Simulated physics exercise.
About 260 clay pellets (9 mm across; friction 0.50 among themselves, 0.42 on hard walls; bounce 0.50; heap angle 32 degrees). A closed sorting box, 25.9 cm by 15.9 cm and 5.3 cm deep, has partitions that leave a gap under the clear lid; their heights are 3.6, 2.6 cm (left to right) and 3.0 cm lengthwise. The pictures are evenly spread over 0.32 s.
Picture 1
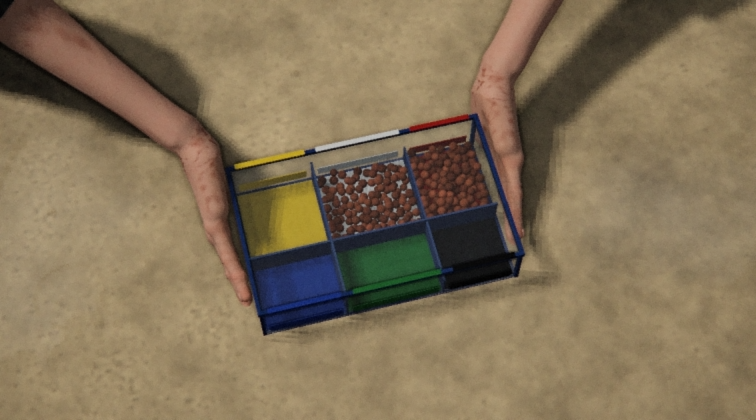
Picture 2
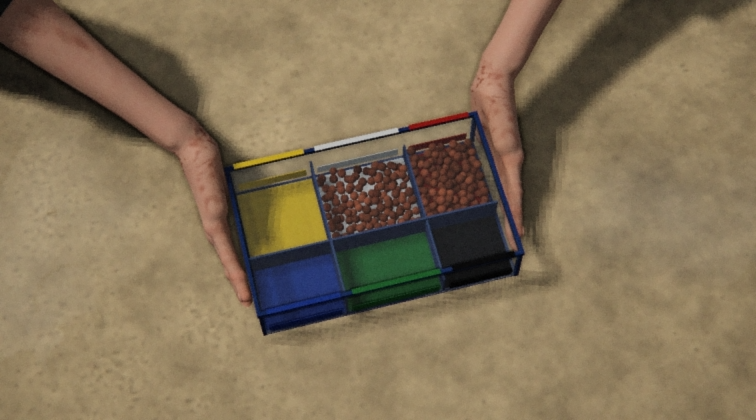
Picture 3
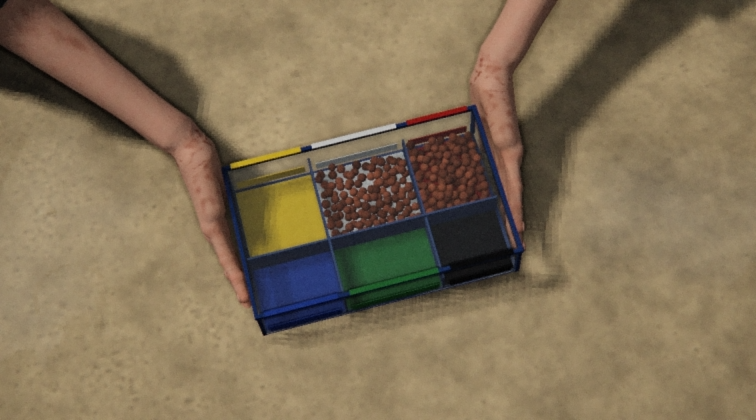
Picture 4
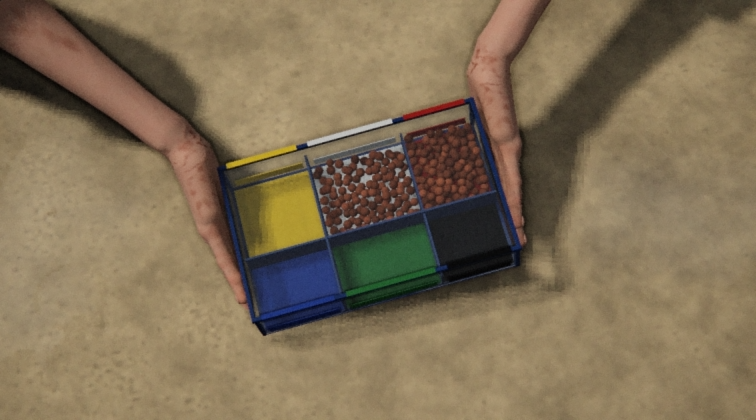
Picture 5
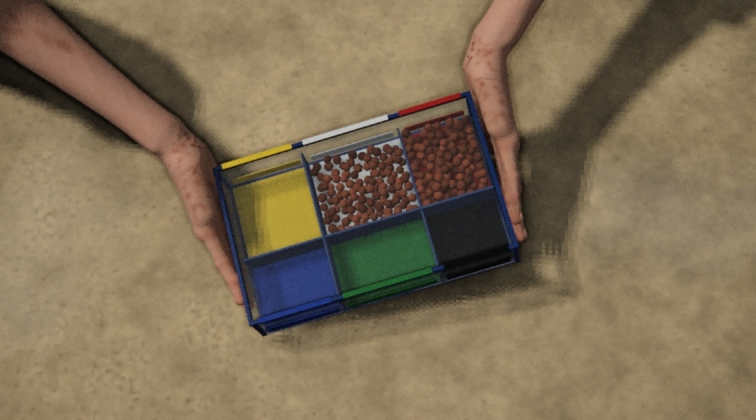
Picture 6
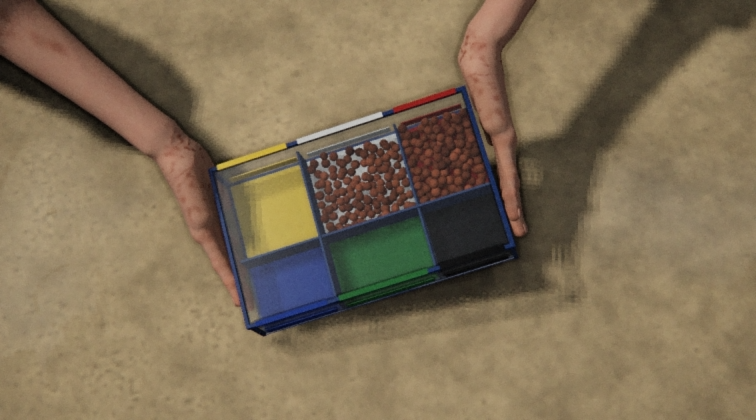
Two hands tilting a clear-lidded box with six coloured compartments slightly, the reddish-brown pellets staying in the white and red sections.
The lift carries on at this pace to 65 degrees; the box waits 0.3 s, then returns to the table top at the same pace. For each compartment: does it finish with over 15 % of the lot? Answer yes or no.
Red: Yes, blue: No, green: No, yellow: No, white: Yes, black: No.
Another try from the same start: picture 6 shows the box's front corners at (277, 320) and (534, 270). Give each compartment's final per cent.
Red 45; blue 0; green 0; yellow 0; white 45; black 10.
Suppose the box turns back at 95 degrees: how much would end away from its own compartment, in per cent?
About 70 per cent.
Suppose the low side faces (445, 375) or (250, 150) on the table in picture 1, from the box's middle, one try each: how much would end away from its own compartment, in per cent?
Some 10 and 5 per cent.
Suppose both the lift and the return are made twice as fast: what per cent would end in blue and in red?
Blue 10; red 30.
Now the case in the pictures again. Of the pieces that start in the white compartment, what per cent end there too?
About 100 per cent.
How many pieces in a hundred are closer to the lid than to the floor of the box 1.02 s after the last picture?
About 10 per cent.
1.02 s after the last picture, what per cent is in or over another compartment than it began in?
Roughly 5 per cent.
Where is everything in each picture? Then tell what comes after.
In the first picture, box tilt 0 degrees, front corners at (261, 312) and (520, 253); red 50 %, white 50 %.
In the second picture, box tilt 1 degrees, front corners at (261, 313) and (520, 252).
In the third picture, box tilt 4 degrees, front corners at (258, 315) and (518, 249), lowest corner left front.
In the fourth picture, box tilt 8 degrees, front corners at (256, 318) and (516, 246), lowest corner left front.
In the fifth picture, box tilt 12 degrees, front corners at (253, 321) and (514, 245), lowest corner left front.
In the sixth picture, box tilt 17 degrees, front corners at (250, 325) and (510, 244), lowest corner left front; red 50 %, white 50 %.
Then, 1.02 s after the last picture, tilt 65 degrees; red 45 %, green 5 %, white 50 %.
Then, 1.70 s after the last picture, tilt 32 degrees; red 40 %, blue 5 %, green 5 %, white 50 %.
Then, 2.42 s after the last picture, tilt 0 degrees; red 40 %, blue 5 %, green 5 %, white 50 %.
In the end, red 40 %, blue 5 %, green 5 %, yellow 0 %, white 50 %, black 0 %.
